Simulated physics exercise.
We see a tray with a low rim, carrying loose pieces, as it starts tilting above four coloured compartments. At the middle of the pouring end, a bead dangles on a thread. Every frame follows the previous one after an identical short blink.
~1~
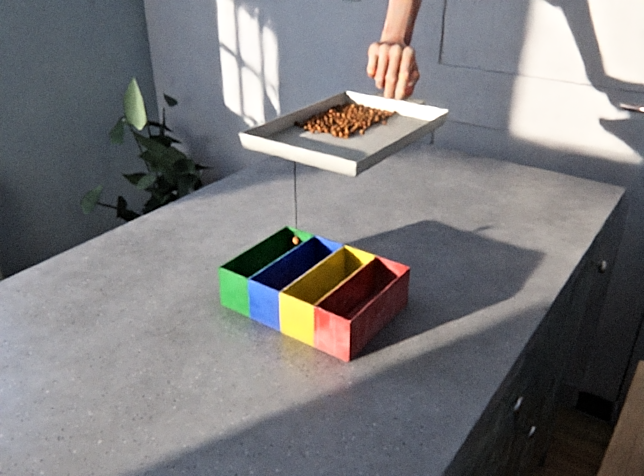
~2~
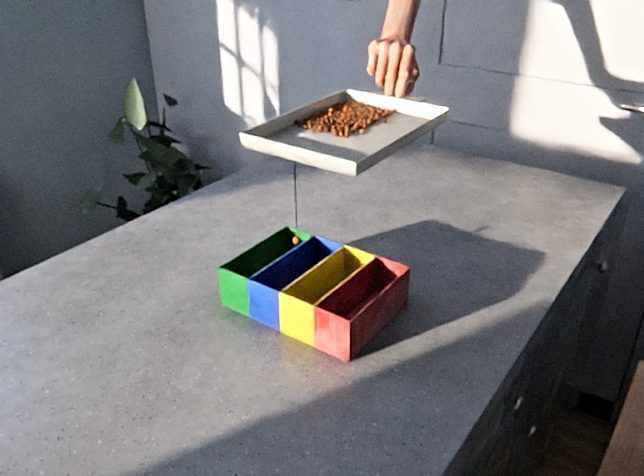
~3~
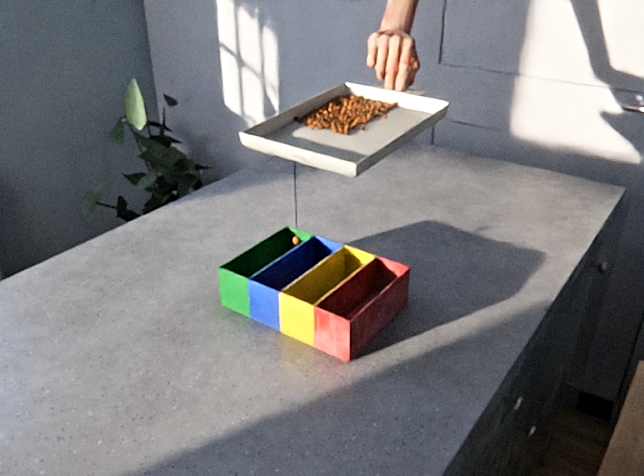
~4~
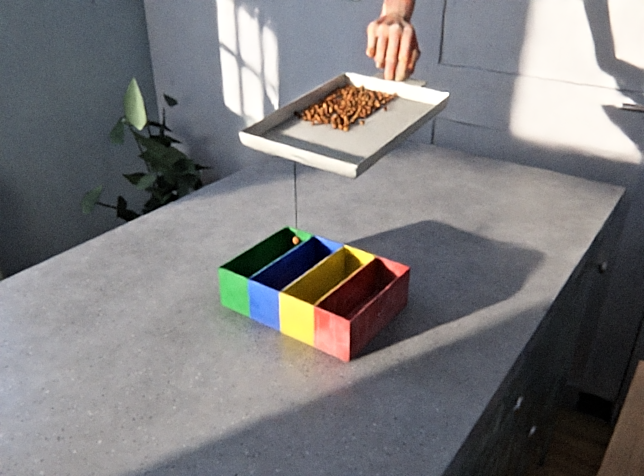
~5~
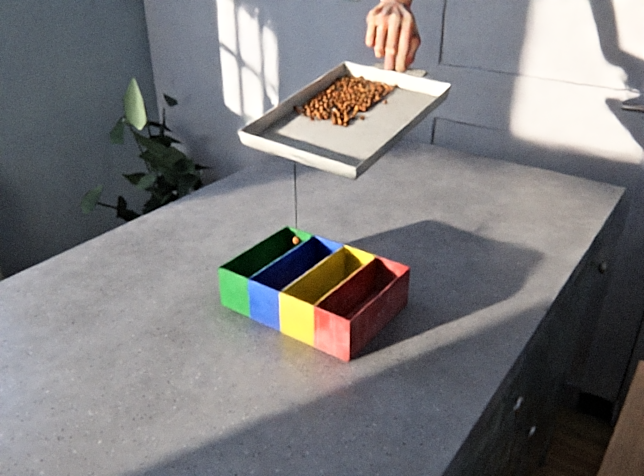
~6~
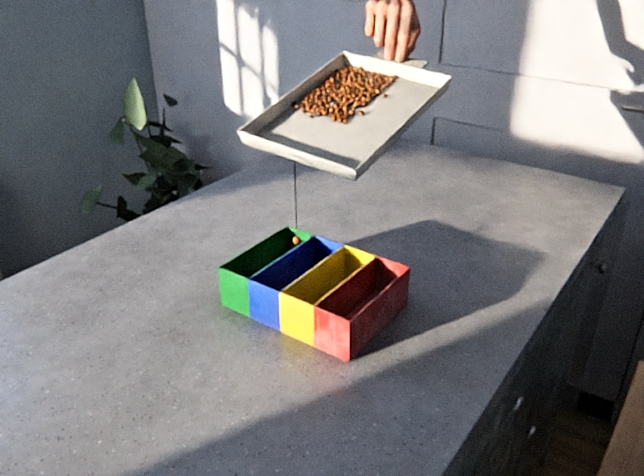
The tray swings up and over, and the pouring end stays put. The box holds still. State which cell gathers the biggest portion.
It is the yellow cell.
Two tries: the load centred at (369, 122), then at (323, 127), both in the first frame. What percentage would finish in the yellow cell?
Close to 70 %, followed by close to 50 %.
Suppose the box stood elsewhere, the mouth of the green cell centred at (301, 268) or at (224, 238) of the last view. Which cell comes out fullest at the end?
First try: The cell in blue. Second try: The red cell.
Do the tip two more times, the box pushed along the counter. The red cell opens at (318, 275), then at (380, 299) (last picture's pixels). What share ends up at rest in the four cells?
Roughly 70 per cent, then roughly 100 per cent.
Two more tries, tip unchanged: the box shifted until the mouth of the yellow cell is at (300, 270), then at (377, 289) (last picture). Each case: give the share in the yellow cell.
30 % and 0 %.
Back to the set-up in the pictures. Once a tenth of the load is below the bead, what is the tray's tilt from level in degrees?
At some 60 degrees.
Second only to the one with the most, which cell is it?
Second place: Blue.
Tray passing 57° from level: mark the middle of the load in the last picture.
About (321, 164).
Soon, tray tipped steeply; most on the tray; a small part in the yellow cell; a stray few in the red cell; a stray few in the blue cell; a stray few in the green cell; a small part falling or outside the box.
A while on, tray tipped right over; most on the tray; a small part in the yellow cell; a small part in the red cell; a stray few in the blue cell; a stray few in the green cell; a stray few falling or outside the box.
Towards the end, tray tipped past a quarter turn; about half in the yellow cell; about a quarter in the blue cell; a small part in the red cell; a stray few in the green cell; a stray few falling or outside the box.
Finally, tray tipped past a quarter turn; about half in the yellow cell; about a quarter in the blue cell; a small part in the red cell; a stray few in the green cell; a stray few outside the box.
